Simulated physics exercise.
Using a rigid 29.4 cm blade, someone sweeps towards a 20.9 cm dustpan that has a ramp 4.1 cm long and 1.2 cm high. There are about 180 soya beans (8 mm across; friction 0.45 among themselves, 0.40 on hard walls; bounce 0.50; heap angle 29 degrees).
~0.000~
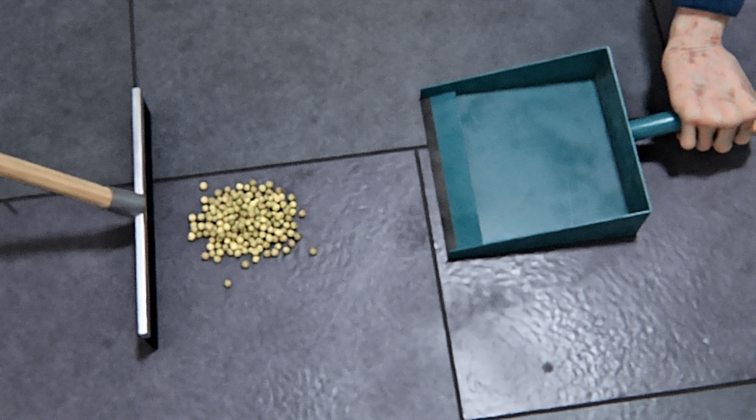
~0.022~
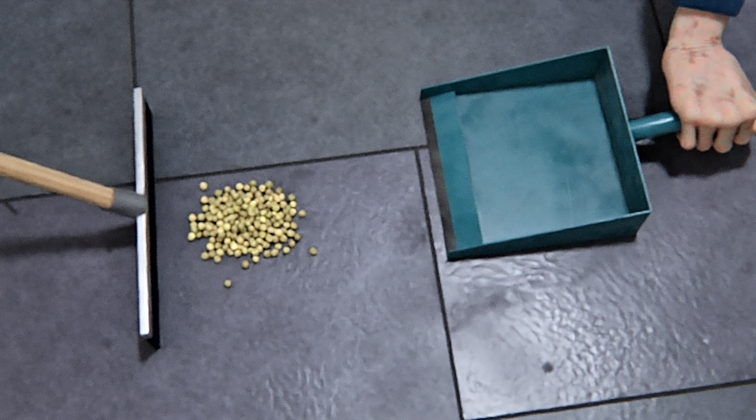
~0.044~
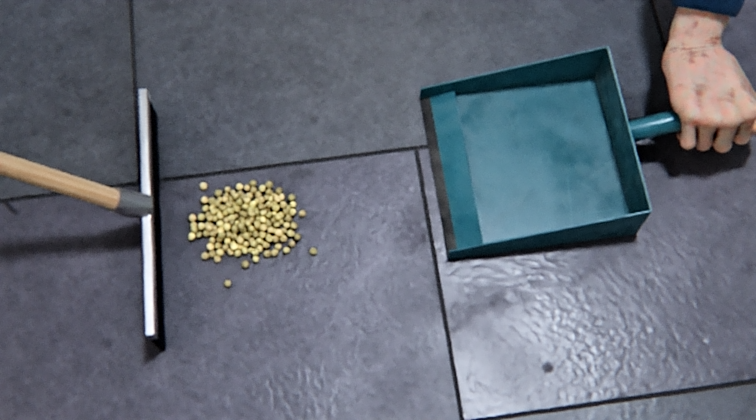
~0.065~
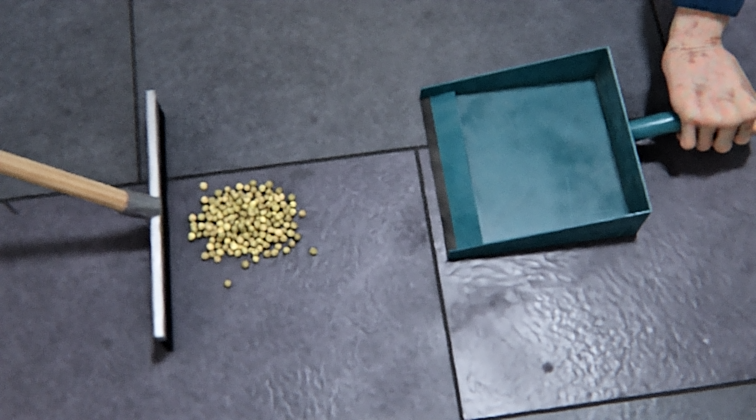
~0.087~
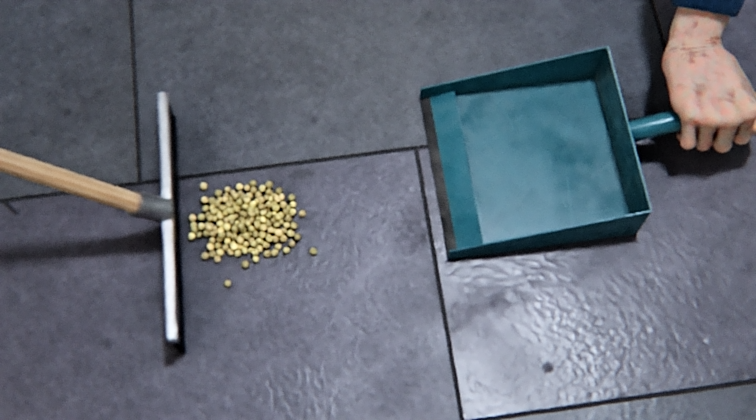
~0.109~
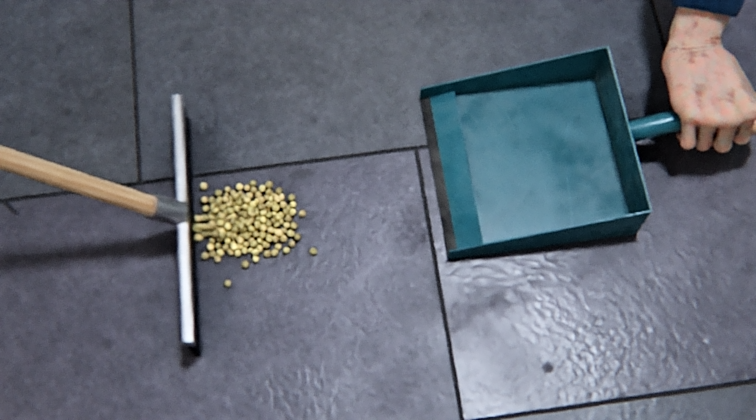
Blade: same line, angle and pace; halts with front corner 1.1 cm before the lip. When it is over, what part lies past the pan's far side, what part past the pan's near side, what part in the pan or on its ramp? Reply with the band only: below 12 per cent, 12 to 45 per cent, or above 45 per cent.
Far side: Below 12 per cent; near side: 12 to 45 per cent; pan: 12 to 45 per cent.
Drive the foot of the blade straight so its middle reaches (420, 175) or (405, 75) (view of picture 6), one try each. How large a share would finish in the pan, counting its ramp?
The two tries give about 55 and 35 percent.
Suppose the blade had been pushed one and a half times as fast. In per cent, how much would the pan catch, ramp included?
I'd guess it lands at about 50 per cent.
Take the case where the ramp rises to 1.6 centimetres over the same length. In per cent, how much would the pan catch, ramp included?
Estimate: About 35 in a hundred.
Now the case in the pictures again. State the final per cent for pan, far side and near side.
Far side: 5%. Near side: 30%. Pan: 40%.
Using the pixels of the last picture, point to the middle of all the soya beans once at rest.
Somewhere near (494, 219) in the last picture.
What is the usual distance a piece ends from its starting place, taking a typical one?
28 cm or thereabouts.
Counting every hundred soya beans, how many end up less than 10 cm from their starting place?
Near 0 per cent.
After 0.29 s, middle of the blade 15 cm from the lip; 0 % over the lip, far side 0 %, near side 15 %.
Then, at 0.41 s, middle of the blade 5 cm from the lip; 0 % over the lip, far side 5 %, near side 25 %.
After 0.66 s, middle of the blade 1 cm from the lip; 50 % over the lip, far side 5 %, near side 30 %.
At rest (1.6 s), far side 5 %, near side 30 %, pan 40 %, in front of the lip or behind the blade 25 %.
